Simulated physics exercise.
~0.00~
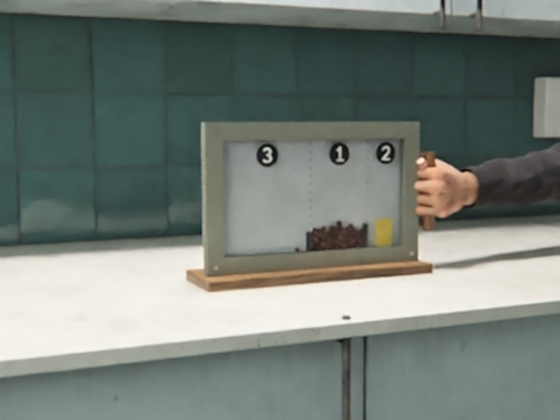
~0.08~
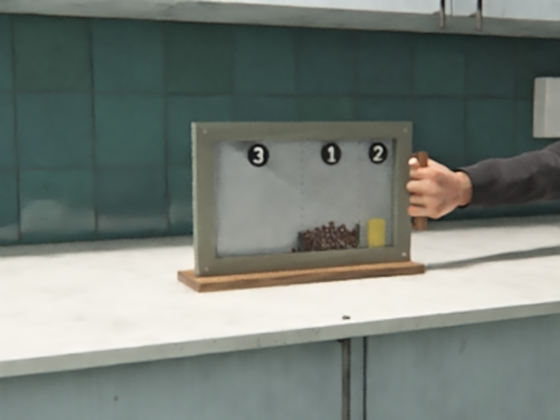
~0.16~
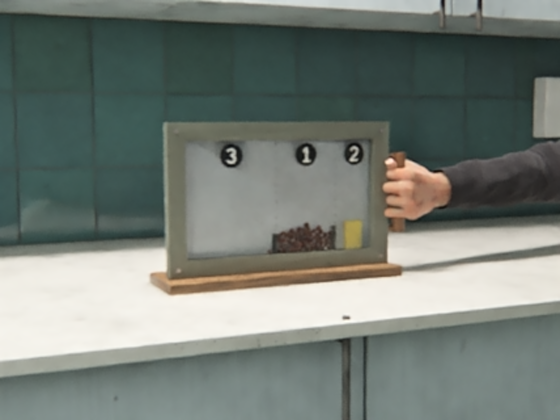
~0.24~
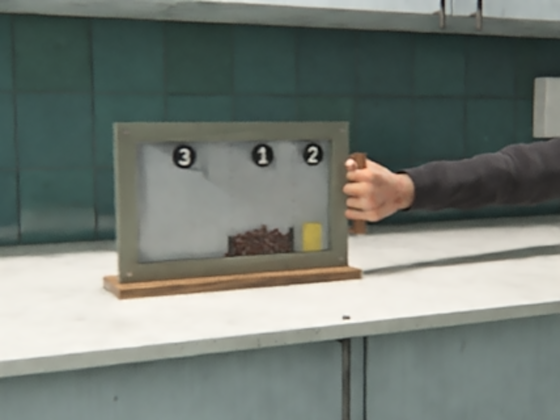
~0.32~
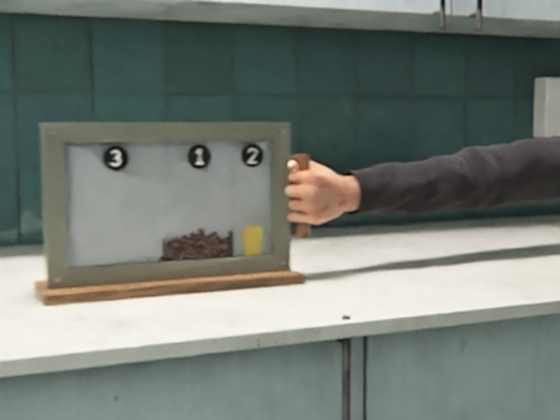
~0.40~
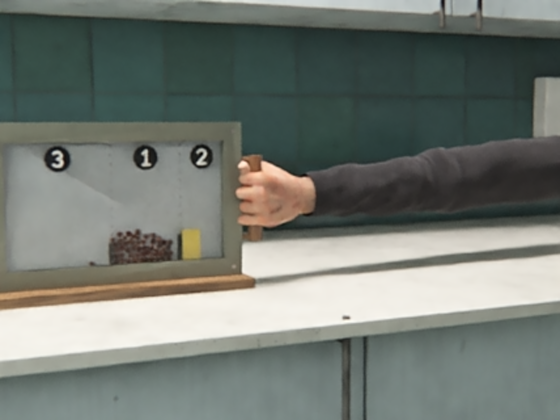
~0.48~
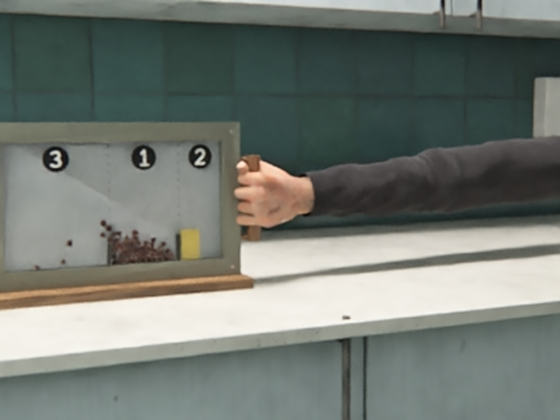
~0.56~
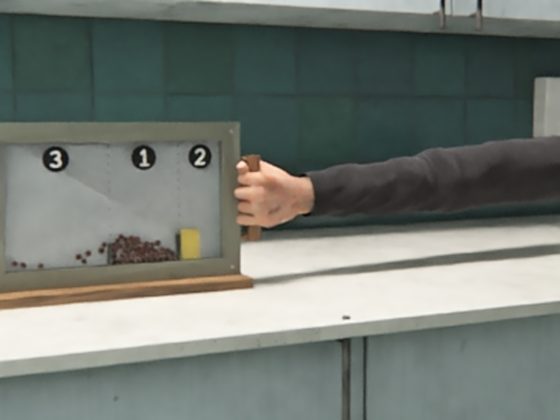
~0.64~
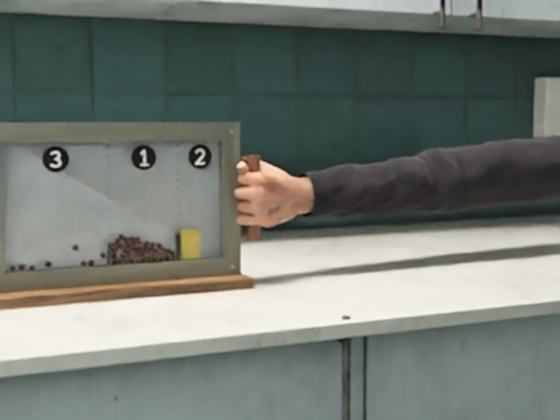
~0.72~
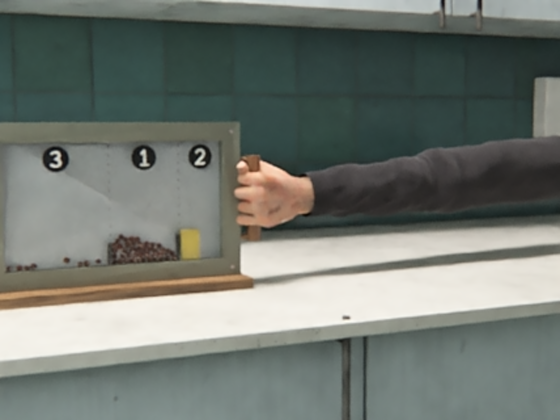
To begin with, a hand in a dark sleeve grips the side handle of an upright, clear-fronted tray on a white counter, with dark beads heaped in the middle strip beside a yellow block on the right. The arm pushes the tray left, slowly at first and then faster, while the heap stays mostly together. The tray then stops near the left edge of the view, and some beads spill leftward from the heap. A few scatter across the floor of the left strip. Finally, most beads rest in the middle strip, a small share lies at left, and the block remains at right.
